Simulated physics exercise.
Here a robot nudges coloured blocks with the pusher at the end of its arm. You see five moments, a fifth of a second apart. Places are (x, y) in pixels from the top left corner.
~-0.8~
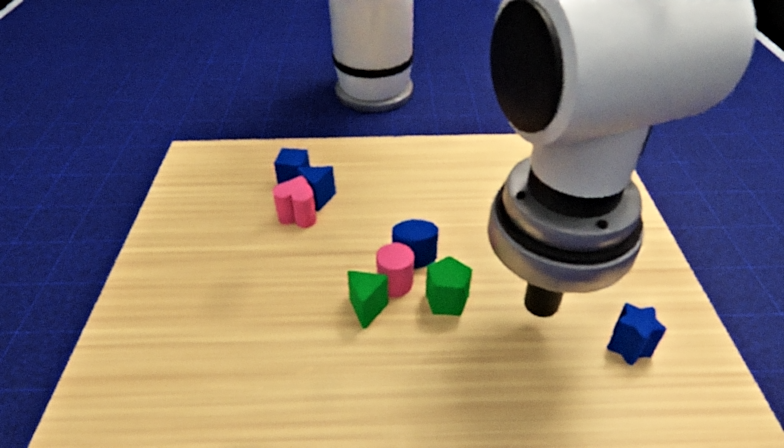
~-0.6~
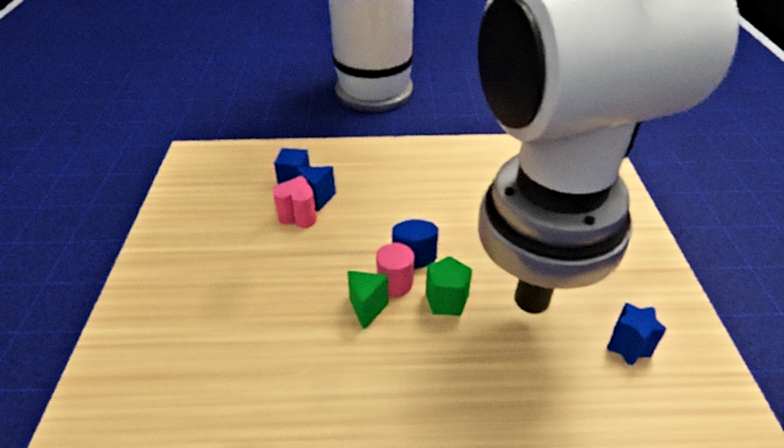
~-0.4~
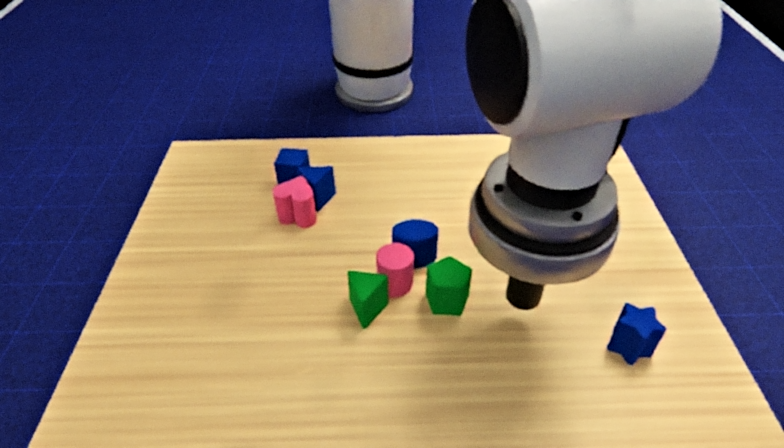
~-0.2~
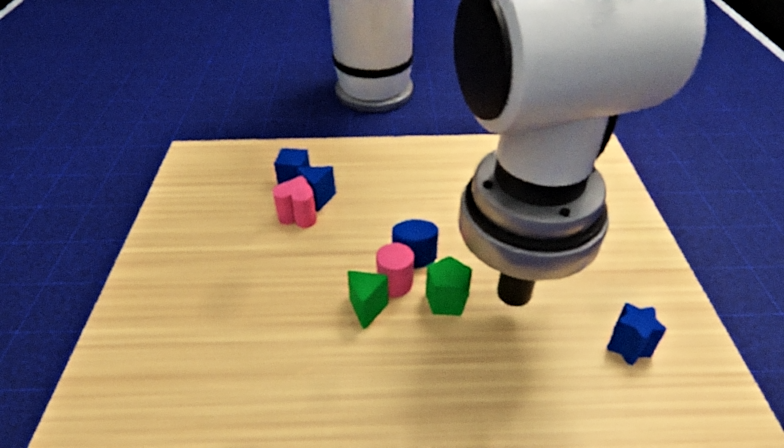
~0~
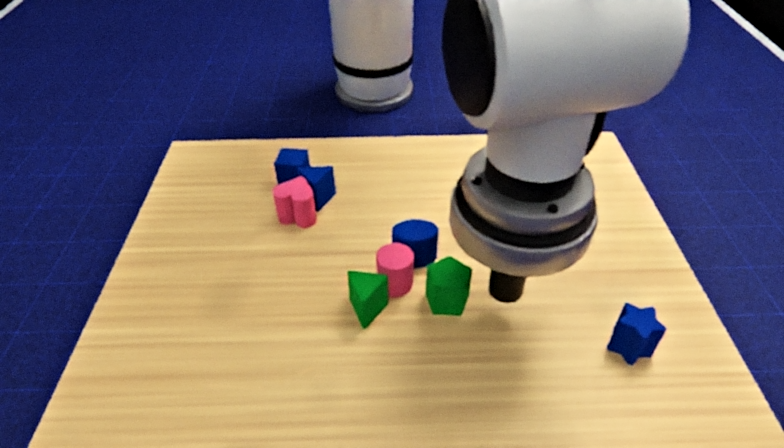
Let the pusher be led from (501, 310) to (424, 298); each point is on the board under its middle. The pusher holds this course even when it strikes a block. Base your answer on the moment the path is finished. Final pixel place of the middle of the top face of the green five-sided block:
Around (388, 267).
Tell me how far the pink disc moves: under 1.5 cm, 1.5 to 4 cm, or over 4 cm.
It gets moved 1.5 to 4 cm.
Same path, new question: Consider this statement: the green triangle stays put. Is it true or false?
It is false.
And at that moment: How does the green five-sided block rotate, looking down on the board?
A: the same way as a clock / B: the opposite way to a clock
My answer is option B.
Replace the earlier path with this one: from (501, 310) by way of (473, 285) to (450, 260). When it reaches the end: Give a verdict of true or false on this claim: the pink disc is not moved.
Answer: True.
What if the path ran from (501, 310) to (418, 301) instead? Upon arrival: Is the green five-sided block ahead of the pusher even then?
Yes, it checks out.
What follows on the original path. Halfway along, pusher at (465, 285); pink disc at (391, 254); green five-sided block at (429, 269).
At the end, pusher at (425, 280); green triangle at (351, 285), turned 15° anticlockwise; pink disc at (361, 248); blue elliptical block unmoved; green five-sided block at (388, 267), turned 20° anticlockwise.
